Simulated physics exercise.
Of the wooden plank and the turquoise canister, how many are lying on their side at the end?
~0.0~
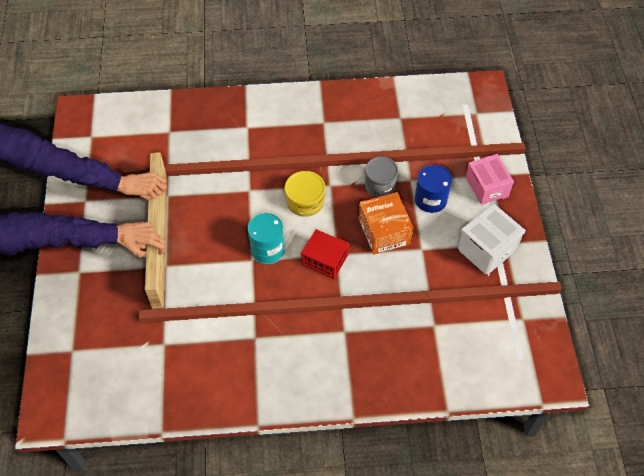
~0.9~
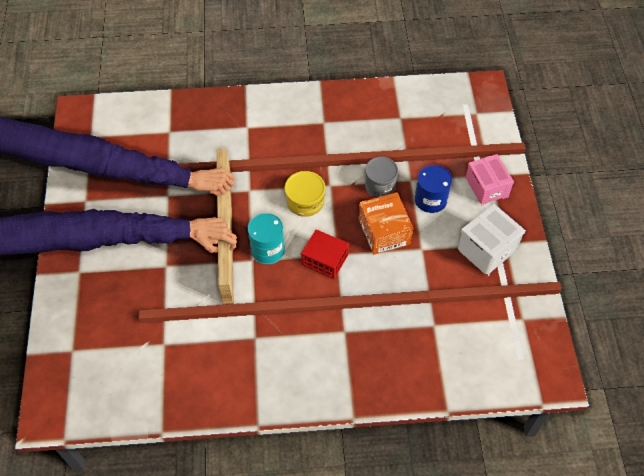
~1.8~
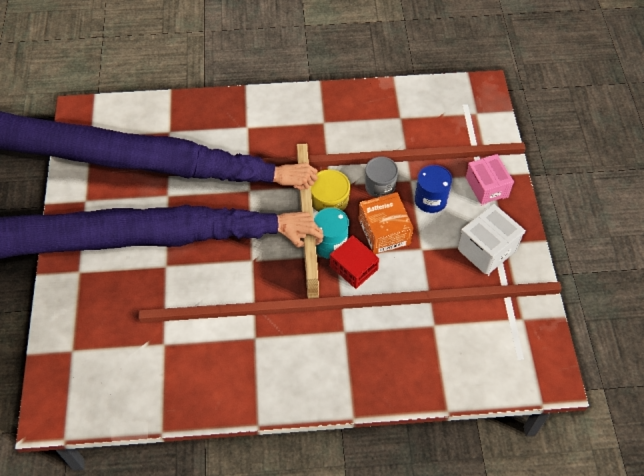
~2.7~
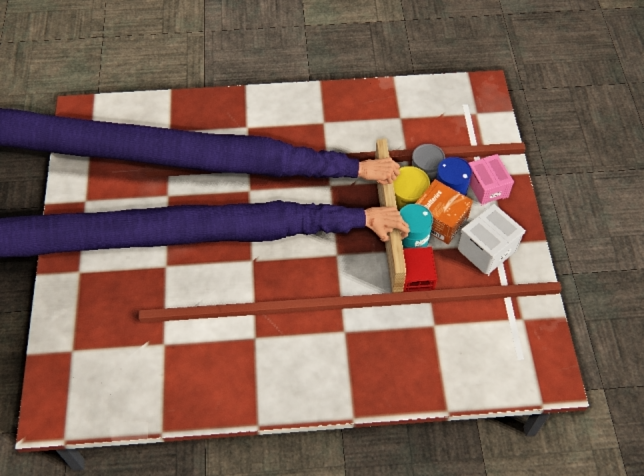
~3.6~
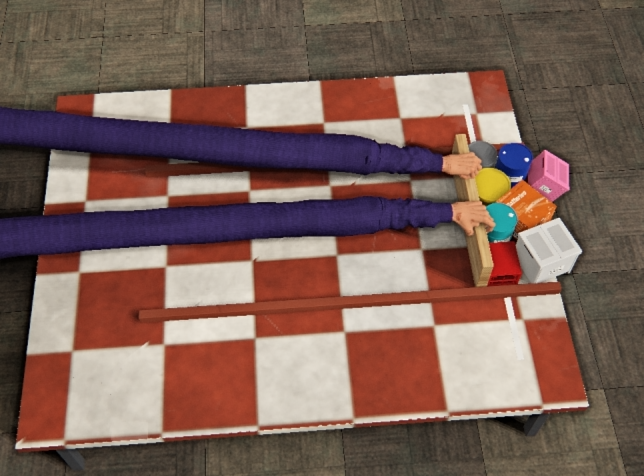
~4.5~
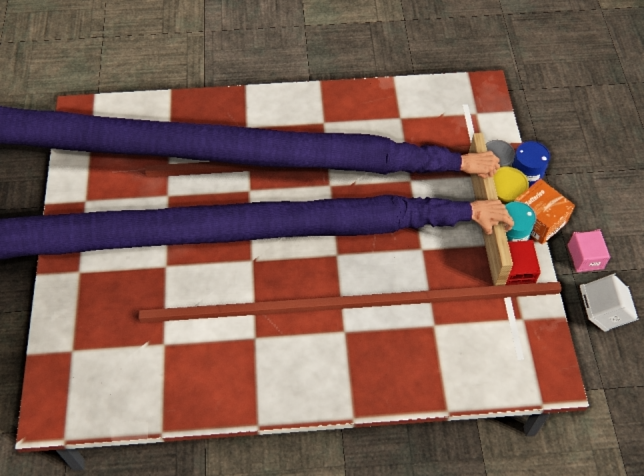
None of them are. The plank and the turquoise canister are both still upright at the end.
Hands pushing a wooden plank across a checkered table, sweeping boxes and canisters right until pink and white boxes fall off.
